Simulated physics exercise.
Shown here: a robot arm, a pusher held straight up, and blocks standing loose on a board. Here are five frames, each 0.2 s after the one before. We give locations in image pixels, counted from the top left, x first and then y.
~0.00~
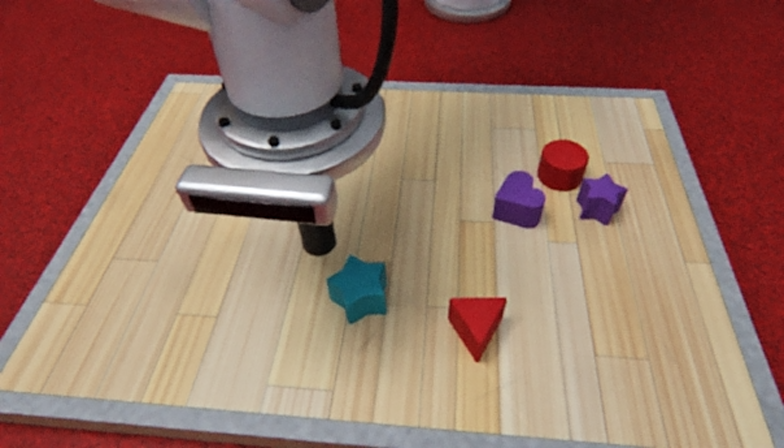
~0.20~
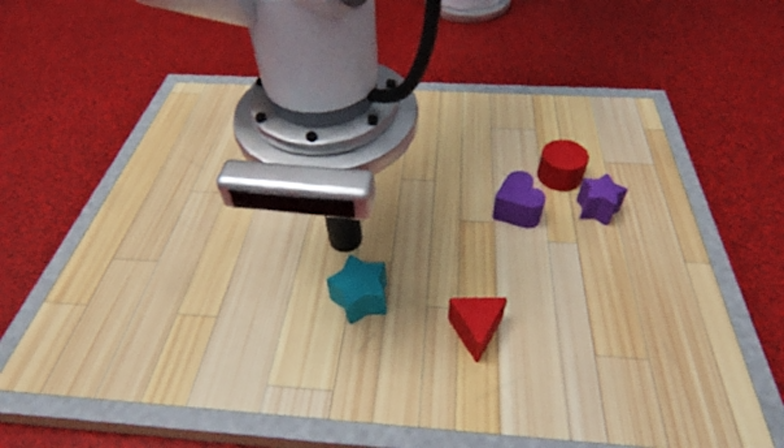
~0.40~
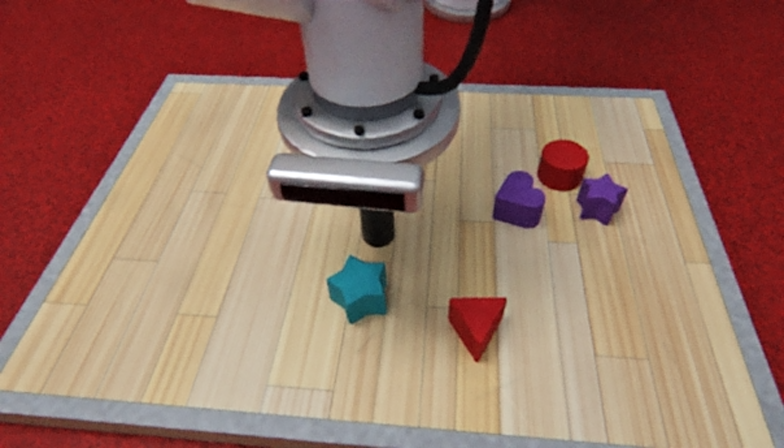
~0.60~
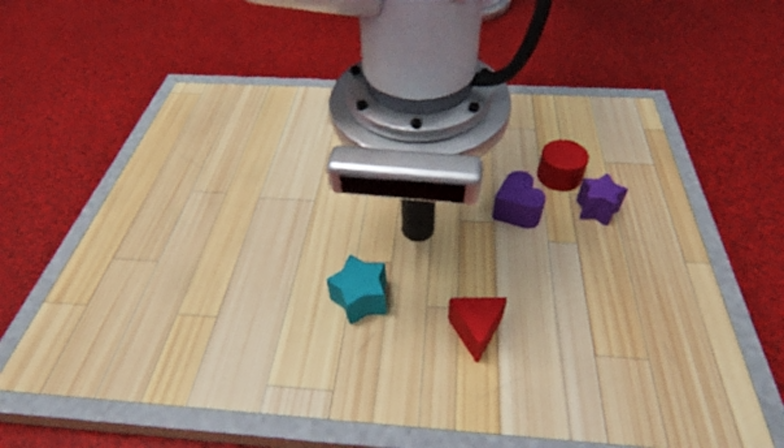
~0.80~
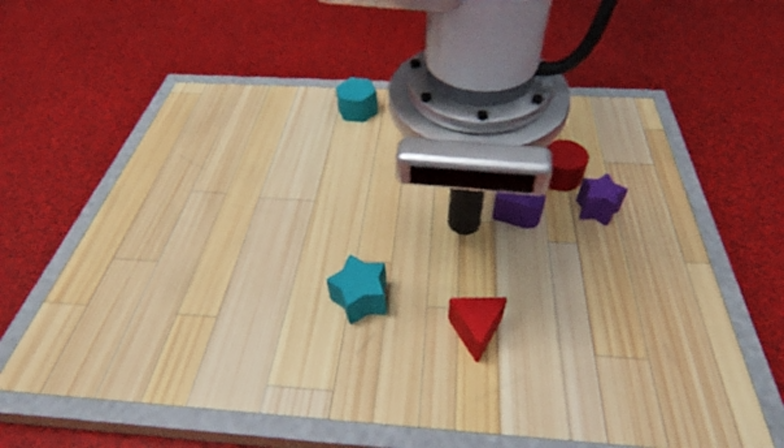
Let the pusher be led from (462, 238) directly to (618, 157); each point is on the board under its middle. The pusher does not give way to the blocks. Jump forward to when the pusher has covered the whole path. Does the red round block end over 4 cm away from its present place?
I believe so.
One third of the way, pusher at (524, 194); purple heart block at (561, 178), turned 25° clockwise; red round block at (578, 149).
Two thirds of the way, pusher at (577, 167); purple heart block at (614, 167), turned 90° clockwise; red round block at (600, 135); purple star block at (628, 192), turned 55° clockwise.
At the end, pusher at (624, 142); purple heart block at (638, 163), turned 145° clockwise; red round block at (620, 111); purple star block at (630, 191), turned 65° clockwise.
